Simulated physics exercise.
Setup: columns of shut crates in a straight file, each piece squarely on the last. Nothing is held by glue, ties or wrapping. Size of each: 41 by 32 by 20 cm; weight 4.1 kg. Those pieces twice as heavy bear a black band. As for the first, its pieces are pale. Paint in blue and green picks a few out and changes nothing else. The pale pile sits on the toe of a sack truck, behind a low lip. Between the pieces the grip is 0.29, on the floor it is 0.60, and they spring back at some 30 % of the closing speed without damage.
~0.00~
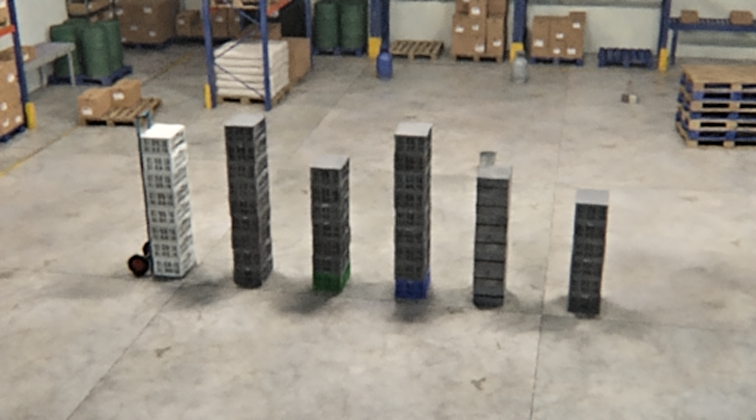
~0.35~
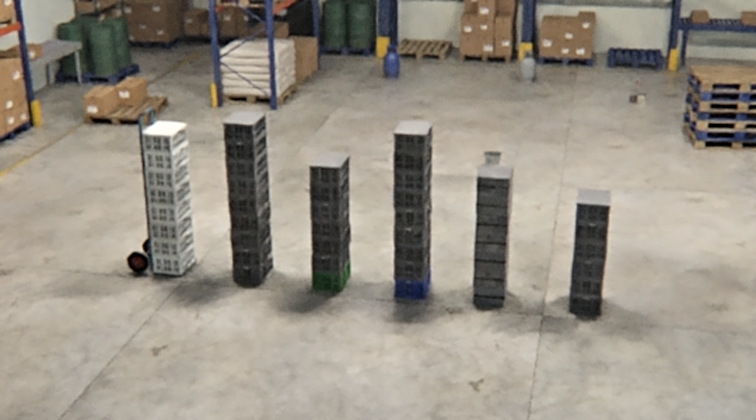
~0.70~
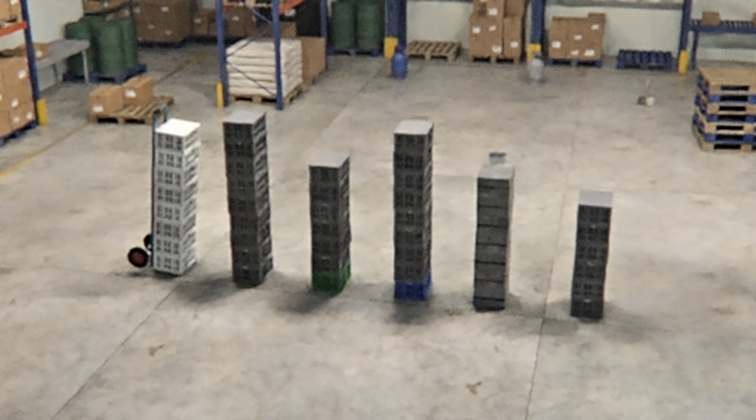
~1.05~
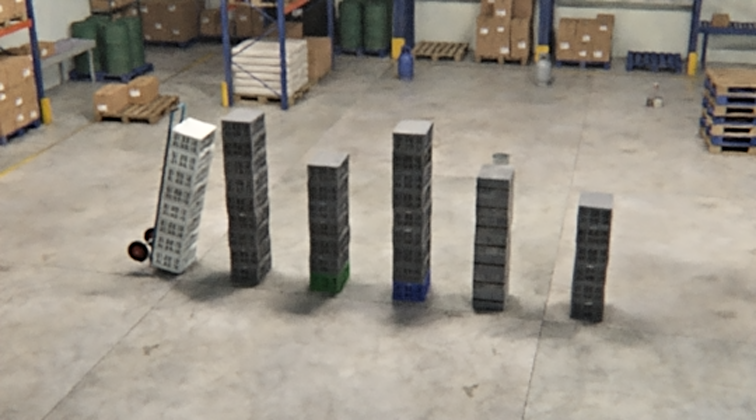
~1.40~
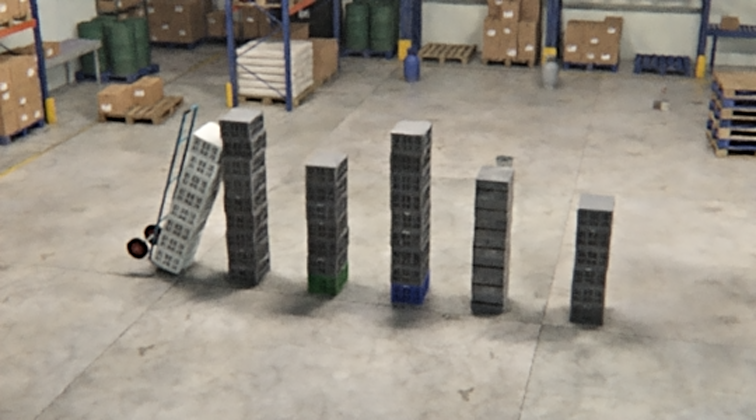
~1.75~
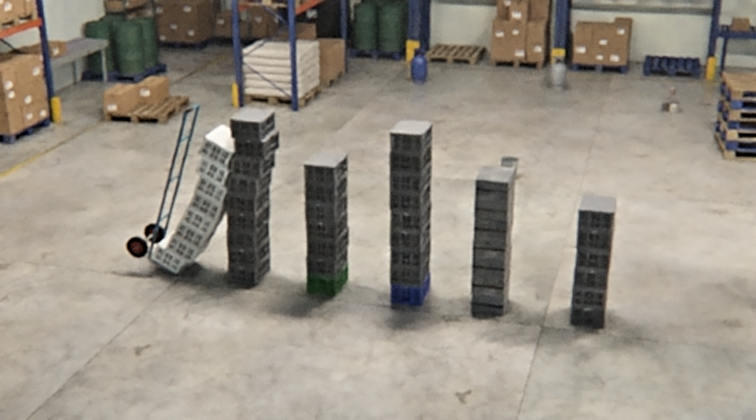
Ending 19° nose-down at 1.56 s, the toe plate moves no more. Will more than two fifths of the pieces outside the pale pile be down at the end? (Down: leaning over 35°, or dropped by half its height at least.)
My prediction: The share down will outstrip two fifths.
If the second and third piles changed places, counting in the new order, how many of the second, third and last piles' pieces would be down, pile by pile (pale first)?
Then second 6, third 8, last 5.
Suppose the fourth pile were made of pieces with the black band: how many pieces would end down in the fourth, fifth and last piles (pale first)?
Fourth: 9; fifth: 6; last: 5.
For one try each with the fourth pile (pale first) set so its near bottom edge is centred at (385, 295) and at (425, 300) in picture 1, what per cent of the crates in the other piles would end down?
I'd say close to 90 percent, then close to 90 percent.
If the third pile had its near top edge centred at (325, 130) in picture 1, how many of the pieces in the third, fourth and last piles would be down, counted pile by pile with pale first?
Pile by pile that makes third 8, fourth 8, last 5.
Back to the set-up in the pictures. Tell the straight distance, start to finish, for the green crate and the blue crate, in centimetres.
For green it's roughly 0 cm, and for blue it's roughly 0 cm.
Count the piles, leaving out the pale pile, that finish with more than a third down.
5 of them.
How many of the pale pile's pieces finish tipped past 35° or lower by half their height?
Tally of pale pieces: 8.
By 2.72 s, 8 of the pale pile down; 8 of the 38 other crates down.
By 3.96 s, 8 of the pale pile down; 25 of the 38 other crates down; green crate moved 20 mm.
When it is over (5.8 s), 8 of the pale pile down; 34 of the 38 other crates down; green crate moved 20 mm; blue crate unmoved. That is 89 per cent. In pixels of the last frame, middles, green crate near (330, 277), blue crate near (412, 287).
